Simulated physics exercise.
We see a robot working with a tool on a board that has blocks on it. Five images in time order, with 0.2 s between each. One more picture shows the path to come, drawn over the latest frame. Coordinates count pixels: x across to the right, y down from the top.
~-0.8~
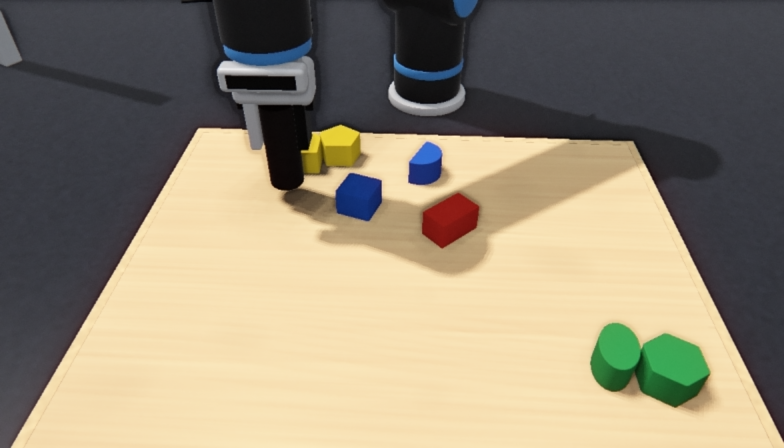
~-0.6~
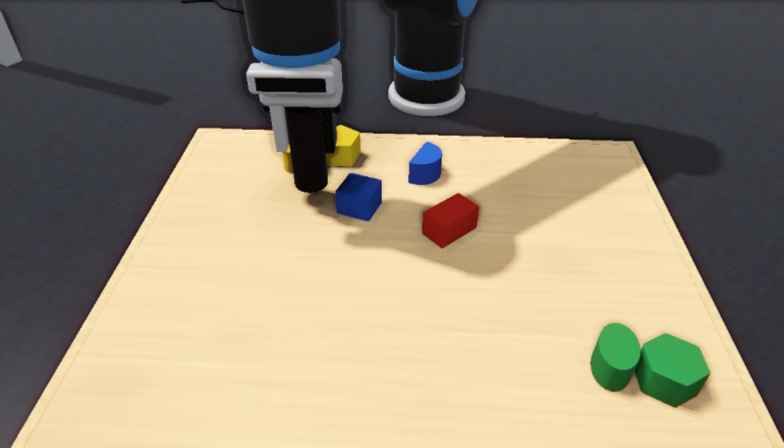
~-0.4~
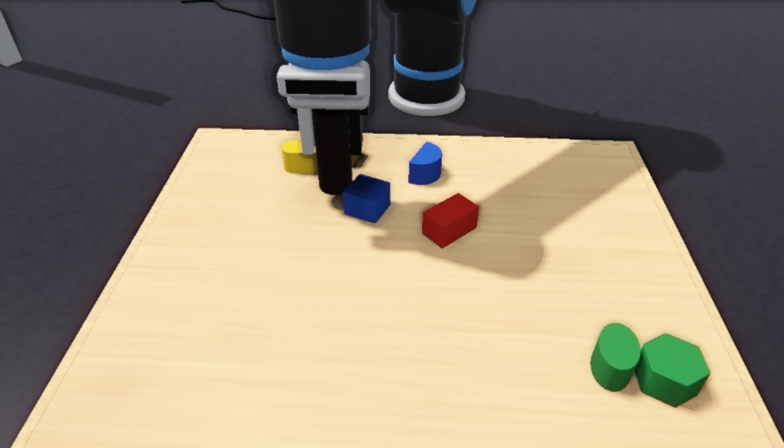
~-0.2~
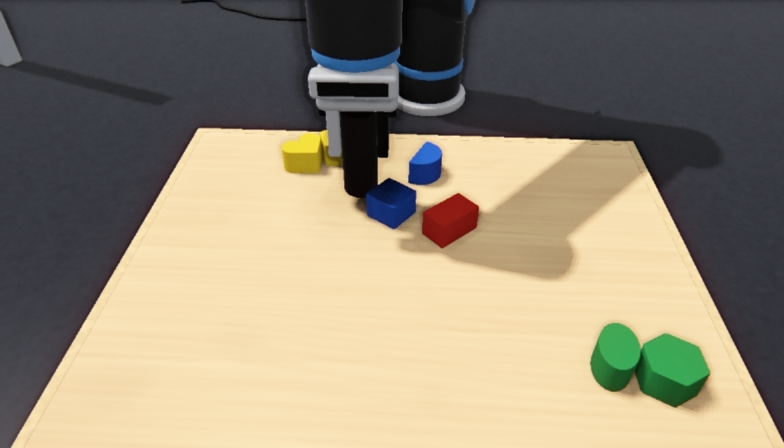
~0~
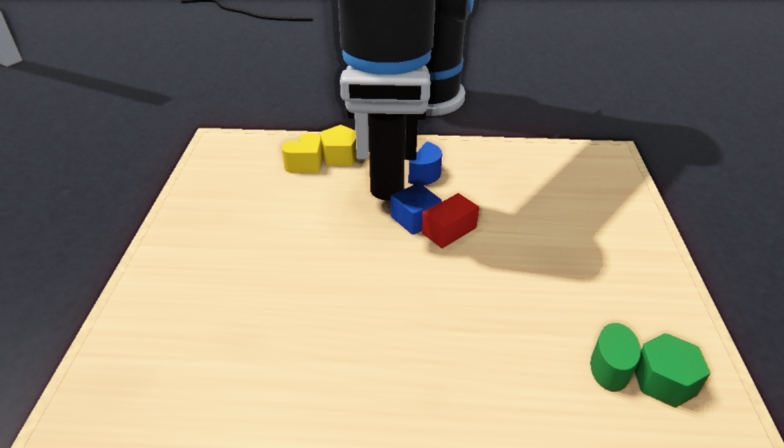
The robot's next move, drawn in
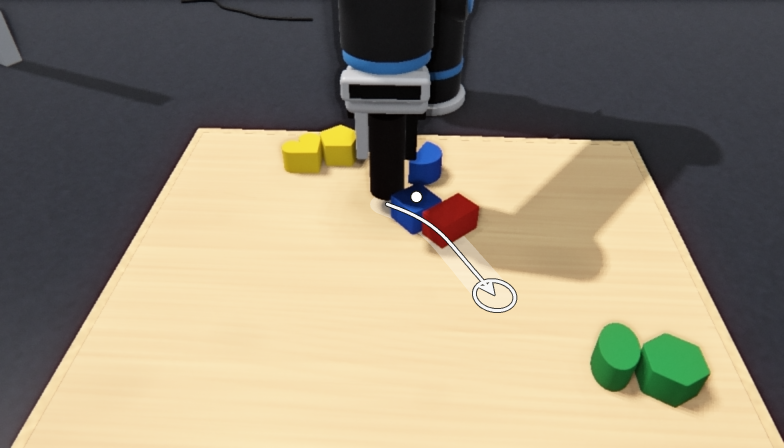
To begin with, a robot arm holds a dark tool upright on a wooden board, left of a blue square block. The tool slides right, meets the blue block and pushes it a short way right until it sits against the red rectangular block, while the green blocks stay still.
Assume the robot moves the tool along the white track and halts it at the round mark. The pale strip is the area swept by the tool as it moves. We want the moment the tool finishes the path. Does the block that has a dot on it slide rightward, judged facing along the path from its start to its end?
No, it doesn't check out.
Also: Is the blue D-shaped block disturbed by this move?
If the tool follows that path, the blue D-shaped block stays in its place.
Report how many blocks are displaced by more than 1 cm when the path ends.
The answer will be two.
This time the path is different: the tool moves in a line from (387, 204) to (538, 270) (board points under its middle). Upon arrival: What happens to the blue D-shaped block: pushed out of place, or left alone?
By the last moment, the blue D-shaped block will still be in its place.
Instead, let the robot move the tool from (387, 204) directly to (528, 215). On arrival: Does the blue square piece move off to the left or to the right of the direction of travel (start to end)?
Gets pushed right.
Path on the board, from (387, 204) over (430, 225) and (462, 257) to (495, 295); the dot is on the blue square piece.
What follows on the original path. One third of the way, tool (431, 211); blue square piece (465, 216), turned 15° anticlockwise; red rectangular block (501, 225).
Two thirds of the way, tool (463, 243); blue square piece (505, 241), turned 50° anticlockwise; red rectangular block (541, 235), turned 50° anticlockwise.
At the end, tool (497, 281); blue square piece (527, 253), turned 80° anticlockwise; blue D-shaped block in place; red rectangular block (552, 236), turned 75° anticlockwise.
